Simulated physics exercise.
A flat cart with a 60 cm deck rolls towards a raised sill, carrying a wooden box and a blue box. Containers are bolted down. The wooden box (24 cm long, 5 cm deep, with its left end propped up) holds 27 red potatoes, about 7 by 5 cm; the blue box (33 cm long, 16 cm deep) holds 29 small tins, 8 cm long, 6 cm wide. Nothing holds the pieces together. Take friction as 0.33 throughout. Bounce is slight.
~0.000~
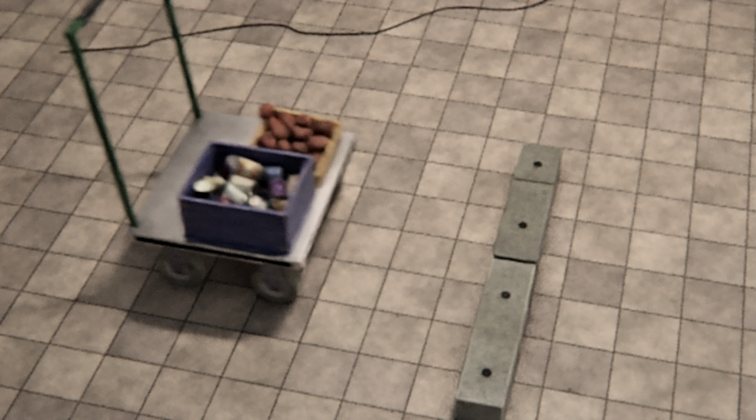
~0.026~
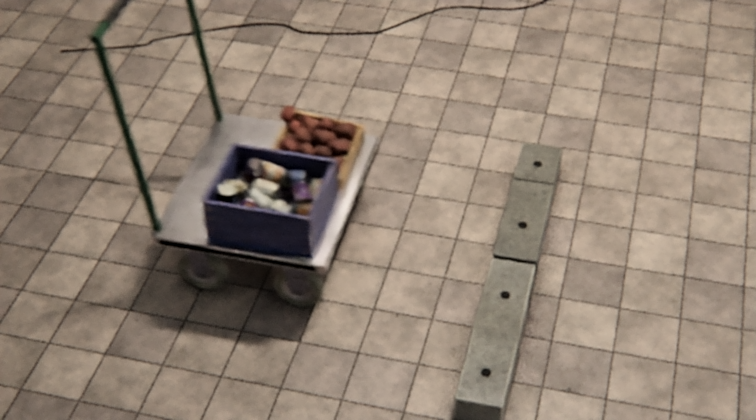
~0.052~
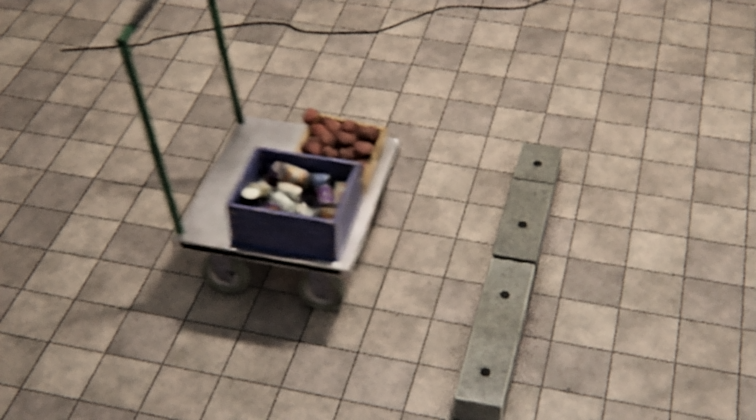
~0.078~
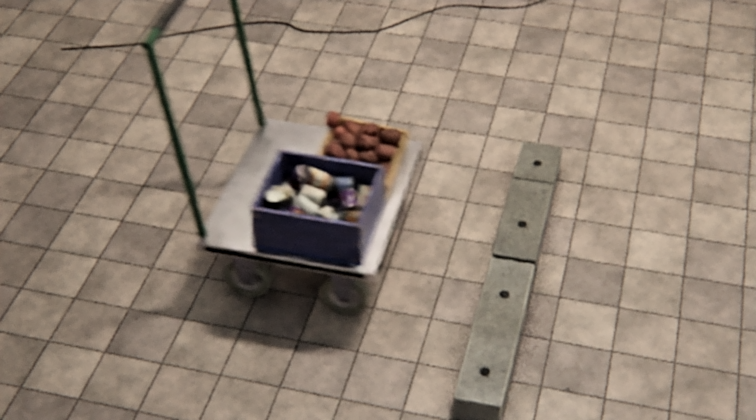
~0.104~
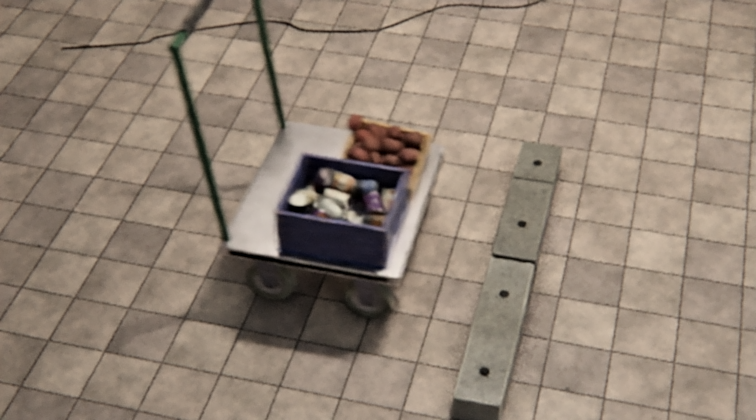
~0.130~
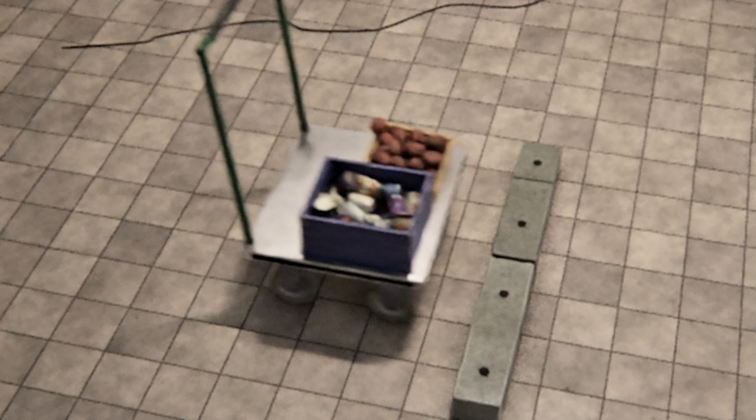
A flat cart carrying red potatoes and a blue box of tins rolls to the right.
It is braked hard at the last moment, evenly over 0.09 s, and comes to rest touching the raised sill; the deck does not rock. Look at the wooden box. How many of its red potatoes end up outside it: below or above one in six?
Out of the wooden box go over a sixth of the red potatoes.
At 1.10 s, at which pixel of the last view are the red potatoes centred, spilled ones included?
Near (489, 173).
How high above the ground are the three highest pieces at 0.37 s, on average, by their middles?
Some 54 cm up.
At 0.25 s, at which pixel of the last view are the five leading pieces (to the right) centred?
Near (517, 174).
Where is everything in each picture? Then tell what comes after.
In the first frame (places track the rim corner closest to us here), wooden box (its farthest corner) (274, 108); blue box (282, 214); 60 cm to go; all still inside.
In the second frame, wooden box (295, 111); blue box (307, 218); 52 cm to go.
In the third frame, wooden box (317, 114); blue box (332, 221); 44 cm to go.
In the fourth frame, wooden box (339, 117); blue box (357, 225); 36 cm to go.
In the fifth frame, wooden box (361, 120); blue box (382, 229); 27 cm to go.
In the sixth frame, wooden box (384, 123); blue box (407, 233); 19 cm to go; all still inside.
After 0.15 s, braking starts.
After 0.25 s, the wooden box is down by 4 of 27 and the blue box has all 29.
After 0.37 s, the wooden box is down by 11 of 27 and the blue box has all 29.
After 0.60 s, the wooden box is down by 11 of 27 and the blue box is down by 1 of 29.
When it is over (at 1.10 s), the wooden box is down by 12 of 27 and the blue box is down by 1 of 29. Asked share, 12 of 27, 44 per cent.
